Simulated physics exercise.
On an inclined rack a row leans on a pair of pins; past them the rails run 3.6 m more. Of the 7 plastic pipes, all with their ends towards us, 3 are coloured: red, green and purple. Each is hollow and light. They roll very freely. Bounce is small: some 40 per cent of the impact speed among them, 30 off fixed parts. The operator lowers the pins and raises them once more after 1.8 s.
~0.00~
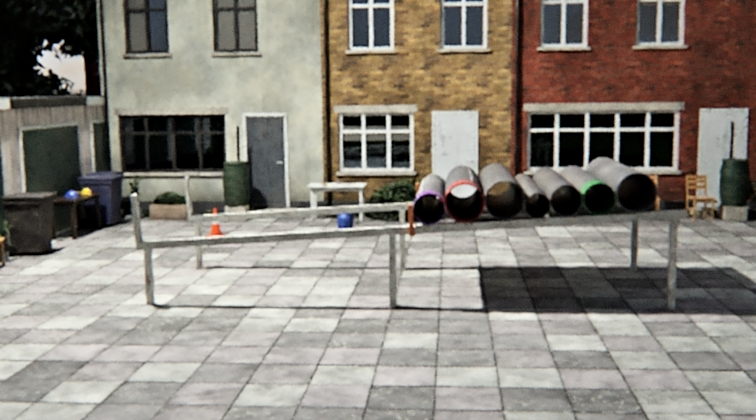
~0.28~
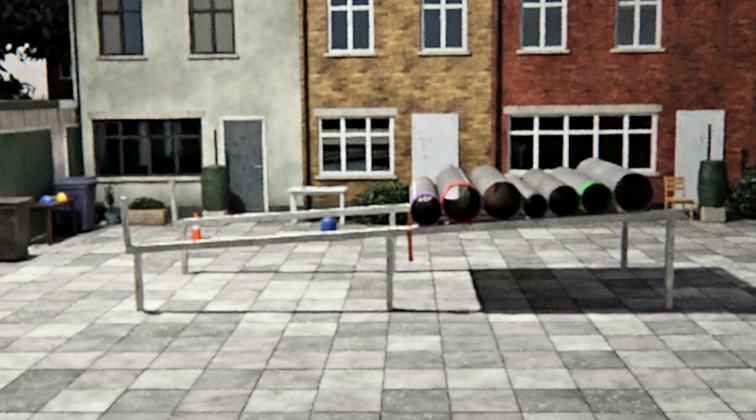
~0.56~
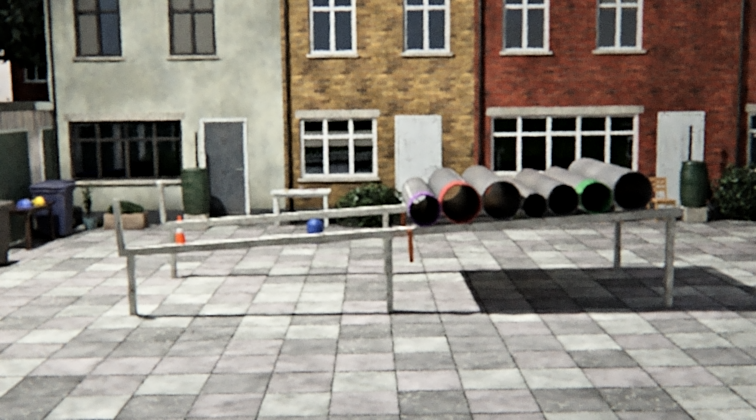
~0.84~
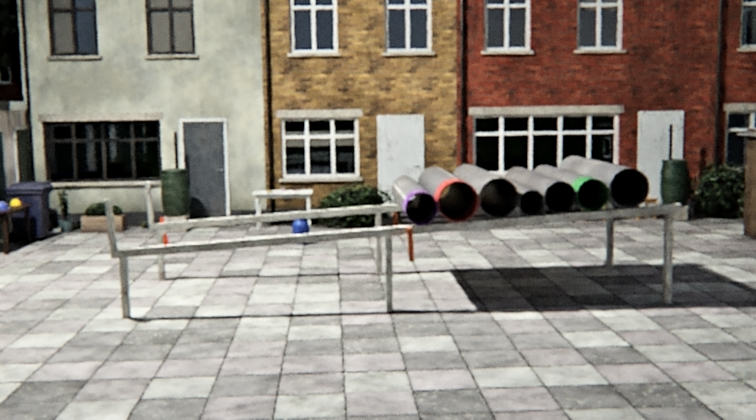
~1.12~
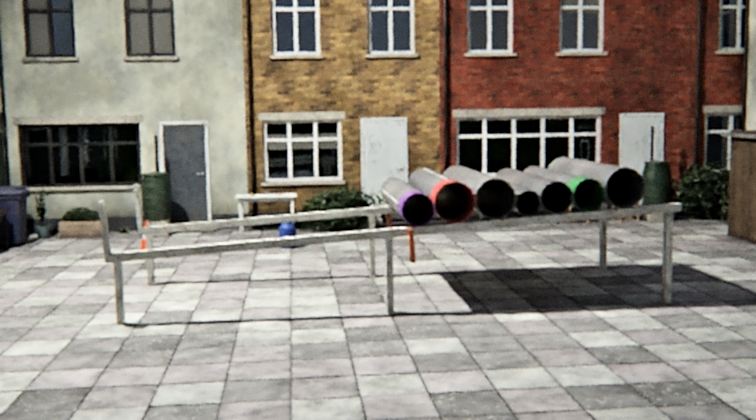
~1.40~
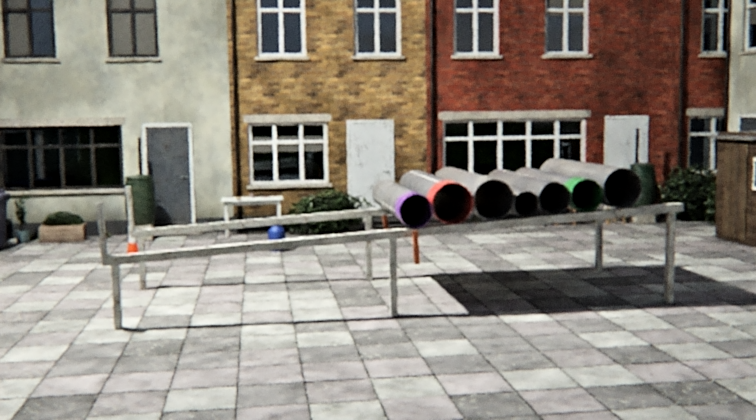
Row of grey pipes with purple, red and green rims shifting slightly left on a sloping rack as the view drifts sideways.
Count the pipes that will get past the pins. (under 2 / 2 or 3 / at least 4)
The answer is under 2, which leaves 6 of 7.
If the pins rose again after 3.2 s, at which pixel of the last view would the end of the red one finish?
Around (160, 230).
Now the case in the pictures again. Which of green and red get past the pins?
Green stays behind the pins; red waits above the pins.
Then, 1.6 s in, red is on the rails, 40 cm above the pins, rolling left; green is on the rails, 210 cm above the pins, rolling left; purple is on the rails, 5 cm below the pins, rolling left; 1 below the pins.
Then, 1.7 s in, red is on the rails, 40 cm above the pins, rolling left; green is on the rails, 205 cm above the pins, rolling left; purple is on the rails, 5 cm below the pins, rolling left; 1 below the pins.
Then, 1.9 s in, red is on the rails, 30 cm above the pins, rolling left; green is on the rails, 195 cm above the pins, rolling left; purple is on the rails, 15 cm below the pins, rolling left; 1 below the pins.
In the end (4.9 s), red is on the rails, 30 cm above the pins; green is on the rails, 195 cm above the pins; purple is on the rails, 335 cm below the pins; 1 below the pins.
